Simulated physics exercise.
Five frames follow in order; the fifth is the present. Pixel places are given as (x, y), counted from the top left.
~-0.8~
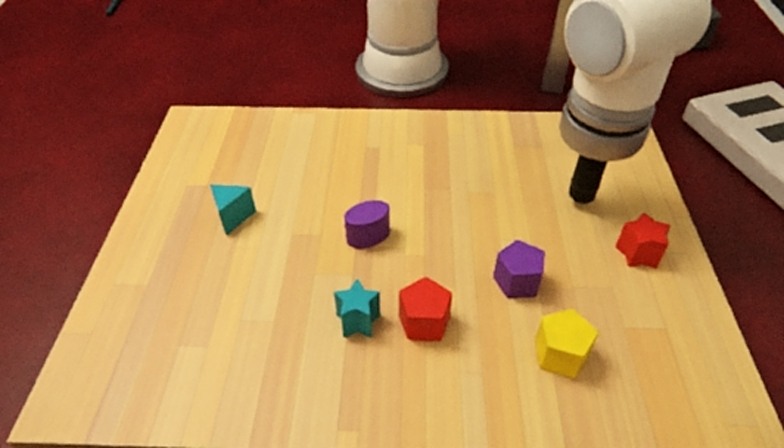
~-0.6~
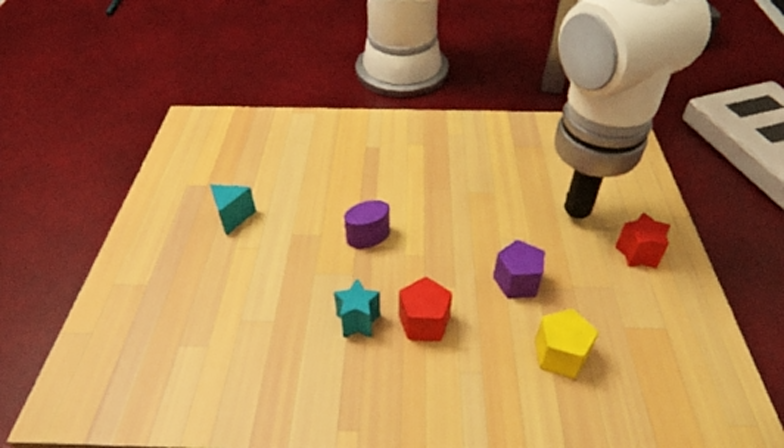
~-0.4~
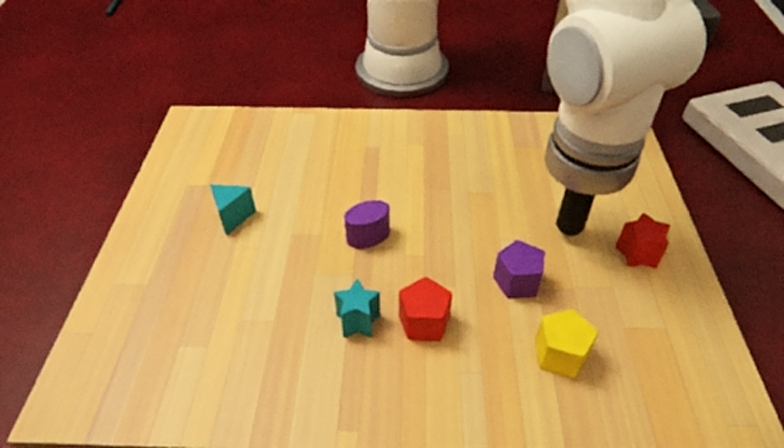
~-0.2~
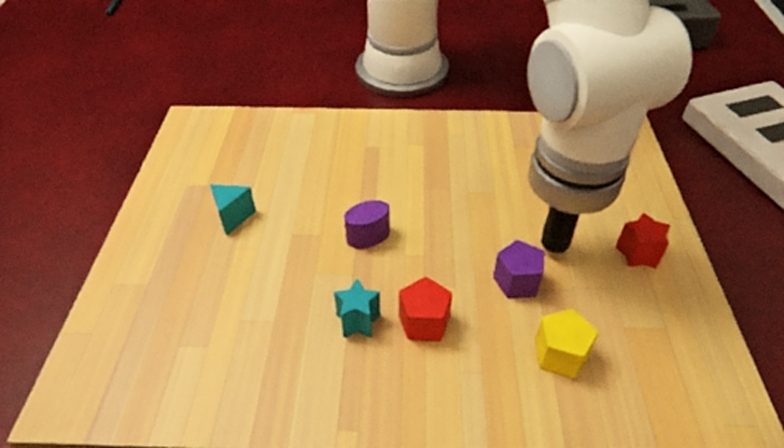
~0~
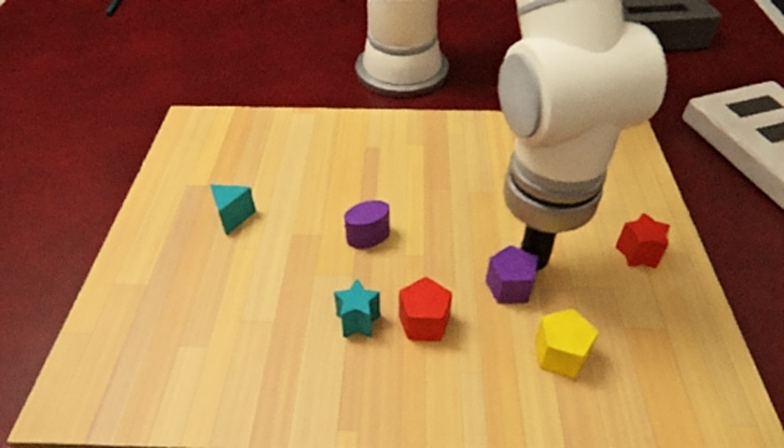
A robot arm above a wooden board of colorful blocks moved its black rod down and to the left, then nudged the purple pentagon slightly toward the lower left while the other blocks stayed still.
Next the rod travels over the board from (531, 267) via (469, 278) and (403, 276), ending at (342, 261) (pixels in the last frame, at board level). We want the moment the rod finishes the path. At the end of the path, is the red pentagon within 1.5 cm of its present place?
Yes, that is what happens.
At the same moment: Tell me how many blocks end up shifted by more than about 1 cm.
Shifted over 1 cm: One.
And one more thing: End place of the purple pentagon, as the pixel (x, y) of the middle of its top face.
Somewhere near (485, 283).
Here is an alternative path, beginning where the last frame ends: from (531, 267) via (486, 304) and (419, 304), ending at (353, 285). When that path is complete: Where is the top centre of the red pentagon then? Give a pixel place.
For the centre of its top, I'd go with (393, 314).
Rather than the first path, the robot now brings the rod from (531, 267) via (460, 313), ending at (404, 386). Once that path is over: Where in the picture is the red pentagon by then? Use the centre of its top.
I think it will end close to (384, 321).
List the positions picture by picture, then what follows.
In the first frame, lower end of the rod (582, 195), tops of blocks, red pentagon (426, 298), purple pentagon (523, 257).
In the second frame, rod (577, 210), blocks as before.
In the third frame, rod (570, 226), blocks as before.
In the fourth frame, rod (555, 243), blocks as before.
In the fifth frame, rod (533, 260), red pentagon (426, 298), purple pentagon (515, 263).
What follows on the original path. One third of the way, rod (470, 271); purple pentagon (485, 283), turned 40° anticlockwise.
Two thirds of the way, rod (403, 269); purple pentagon (485, 283), turned 40° anticlockwise.
At the end, rod (341, 254); red pentagon not moved; purple pentagon (485, 283), turned 40° anticlockwise.
